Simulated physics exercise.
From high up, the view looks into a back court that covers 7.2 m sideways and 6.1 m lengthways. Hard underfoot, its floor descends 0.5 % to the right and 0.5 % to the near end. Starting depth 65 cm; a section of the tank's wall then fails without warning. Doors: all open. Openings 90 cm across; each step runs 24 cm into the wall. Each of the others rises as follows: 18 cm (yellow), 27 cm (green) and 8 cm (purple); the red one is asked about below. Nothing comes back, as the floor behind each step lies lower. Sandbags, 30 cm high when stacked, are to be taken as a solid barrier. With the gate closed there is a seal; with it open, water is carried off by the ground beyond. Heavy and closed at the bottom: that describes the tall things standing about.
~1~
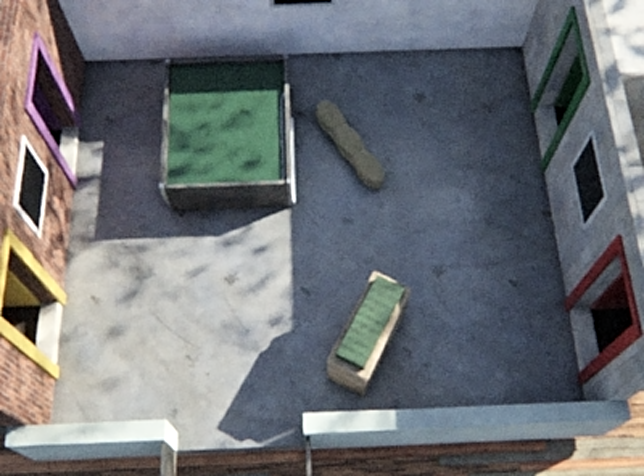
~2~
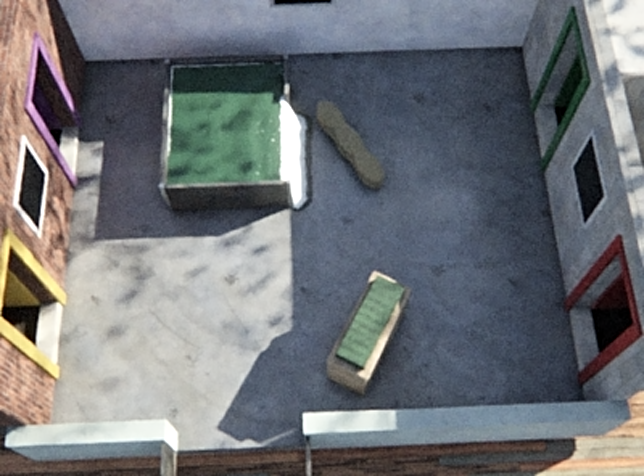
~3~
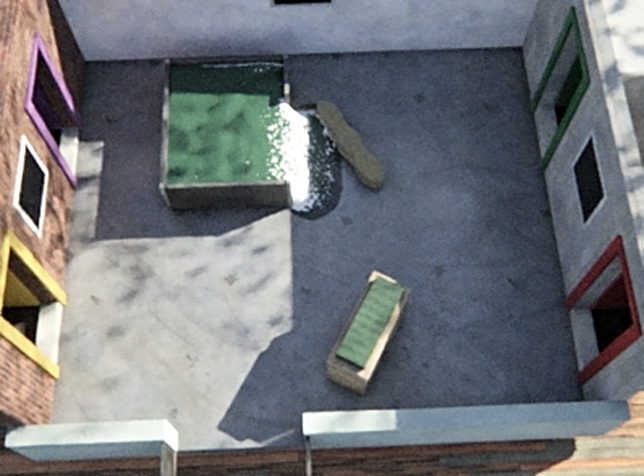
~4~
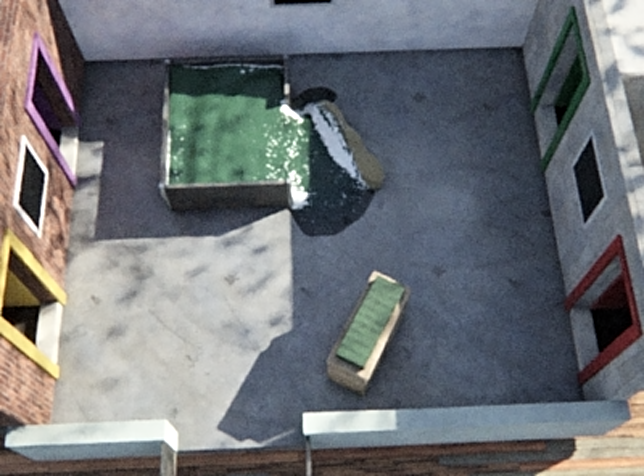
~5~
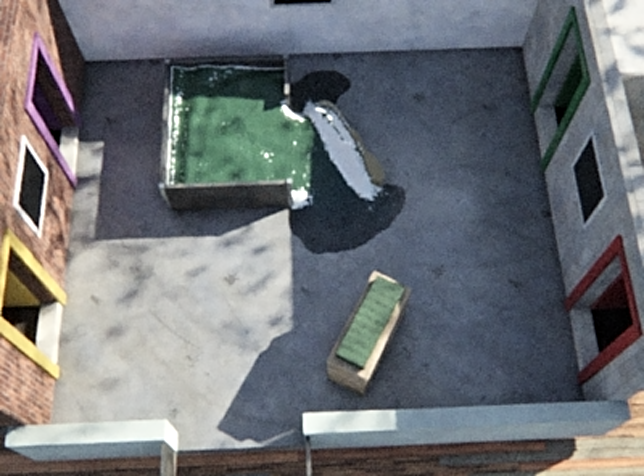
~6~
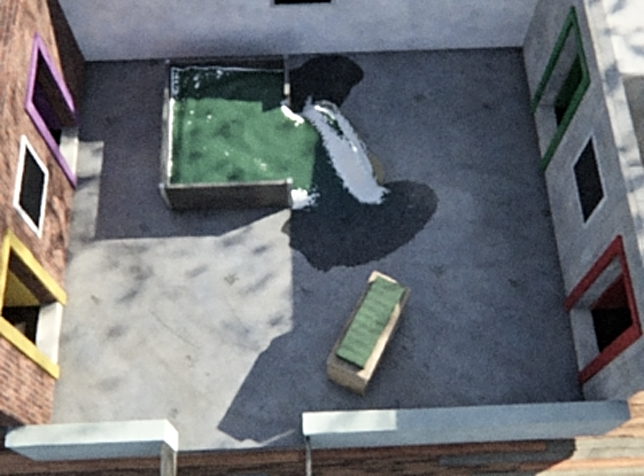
In a walled courtyard with coloured door surrounds, water bursts from the right side of a green-filled tank, runs onto the grey floor, meets a long low mound and spreads around it, the dark wet patch widening rightward and nearer.
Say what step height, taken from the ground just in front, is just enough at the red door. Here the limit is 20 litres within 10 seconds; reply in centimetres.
I would put it at 19 cm.
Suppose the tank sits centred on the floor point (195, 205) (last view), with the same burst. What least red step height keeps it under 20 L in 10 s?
Then roughly 18 cm.
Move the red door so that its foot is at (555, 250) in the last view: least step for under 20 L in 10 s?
It needs about 10.5 cm.
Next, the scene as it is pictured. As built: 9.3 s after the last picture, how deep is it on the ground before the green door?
About 6.5 centimetres deep.
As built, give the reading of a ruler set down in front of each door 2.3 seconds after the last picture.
Door by door in centimetres - yellow 0, red 26, green 8, purple 0.
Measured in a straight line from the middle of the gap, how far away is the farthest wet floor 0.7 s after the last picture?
About 4.0 metres out.
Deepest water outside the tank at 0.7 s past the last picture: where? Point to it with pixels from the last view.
(333, 145).
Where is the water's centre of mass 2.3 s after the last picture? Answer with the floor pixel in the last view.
Roughly (344, 206).
Then, 0.7 s after the last picture water covers 30 % of the floor, deepest (47 cm) near (333, 145); it has not reached the red door.
Then, 2.3 s after the last picture water covers 50 % of the floor, deepest (32 cm) near (566, 363); 26 cm at the red door, 2 litres in over its 20 cm step.
Then, 9.3 s after the last picture water covers 85 % of the floor, deepest (12 cm) near (575, 415); 10 cm at the red door, 14 litres in over its 20 cm step.
At the red door as built, the water peaked near 26 cm, 2.3 s after the last picture.
Run again over the same 10 s with other heights there, 45 litres in over 15 cm, 5 litres over 23.5 cm. The limit of 20 litres is kept from about 19 cm up.
